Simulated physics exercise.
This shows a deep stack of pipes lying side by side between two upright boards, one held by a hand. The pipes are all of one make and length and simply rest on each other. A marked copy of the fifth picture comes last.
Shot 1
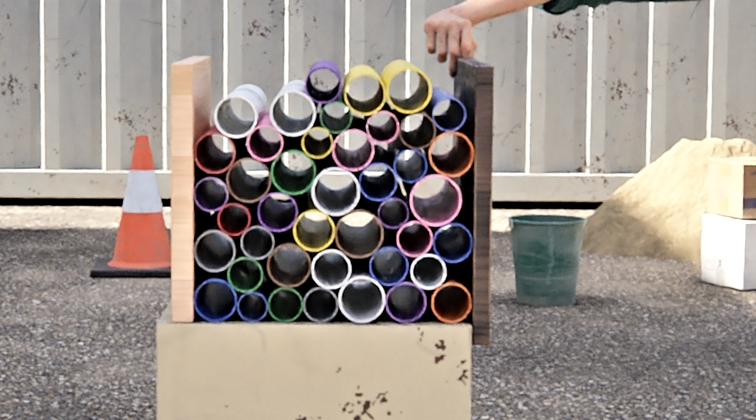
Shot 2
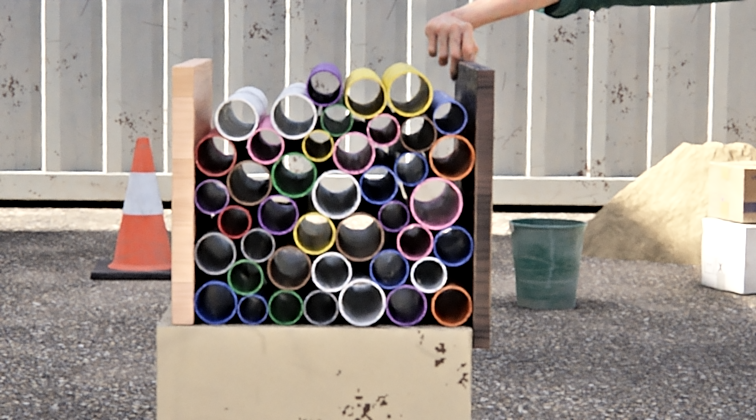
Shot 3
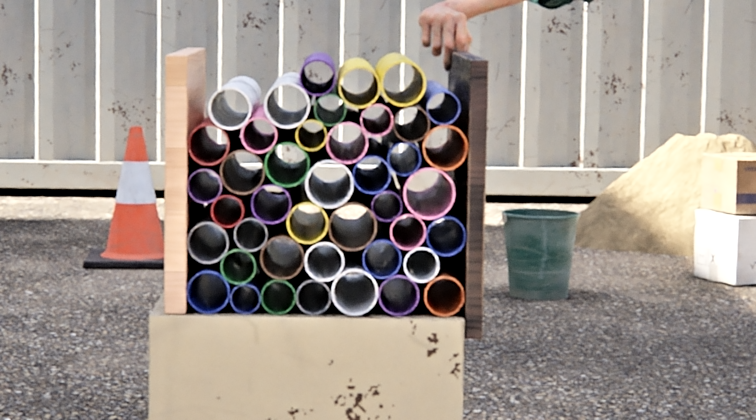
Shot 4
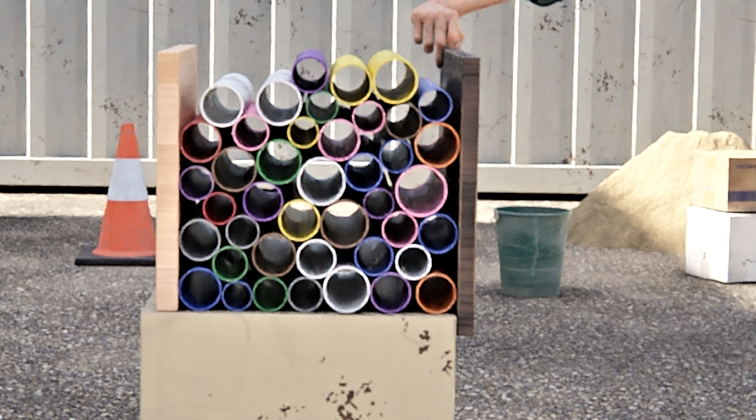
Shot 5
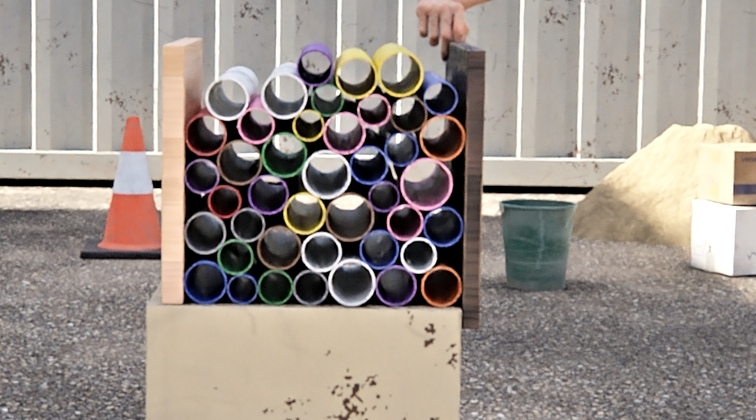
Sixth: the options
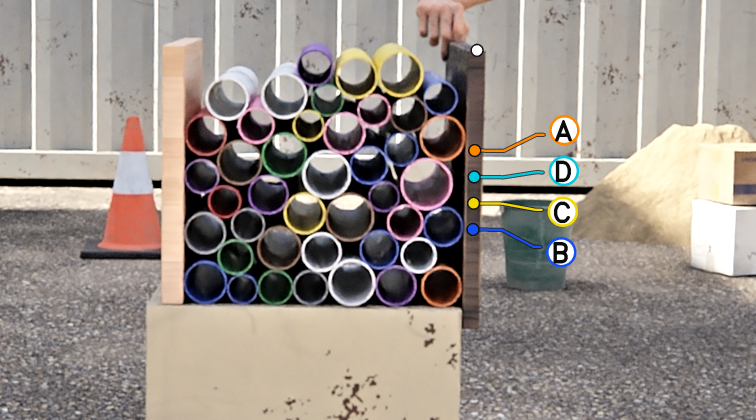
A hand rested on top of the dark right-hand board while the whole stack of colourful pipes between the two boards stayed put, with only the view shifting slightly.
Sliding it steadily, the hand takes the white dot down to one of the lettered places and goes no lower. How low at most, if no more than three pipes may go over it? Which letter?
Mark A is as low as it can go.
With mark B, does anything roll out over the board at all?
At B: Yes.
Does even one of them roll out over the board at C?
Yes.
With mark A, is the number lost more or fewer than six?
Fewer than six.
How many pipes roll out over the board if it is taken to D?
The count is four.
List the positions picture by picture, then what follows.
The first frame shows a white pipe (293, 114); a purple pipe (323, 85); side board (470, 190).
The second frame shows side board (471, 193); a blue pipe (216, 303).
The third frame shows a purple pipe (398, 295); a blue pipe (382, 259).
The fourth frame shows a grey pipe (243, 232); a pink pipe (422, 191).
The fifth frame shows a green pipe (284, 155); a pink pipe (257, 125); a white pipe (284, 96).
On the marked copy, A at (475, 150); B at (473, 230); C at (473, 203); D at (474, 177); the white dot at (477, 50).
Taking A. A third of the way, top of the board (466, 101).
Two thirds of the way, top of the board (465, 150).
When it is over, top of the board (465, 150), none out over the board.
As for the rest, B more than three out over the board; C four out over the board; D four out over the board.
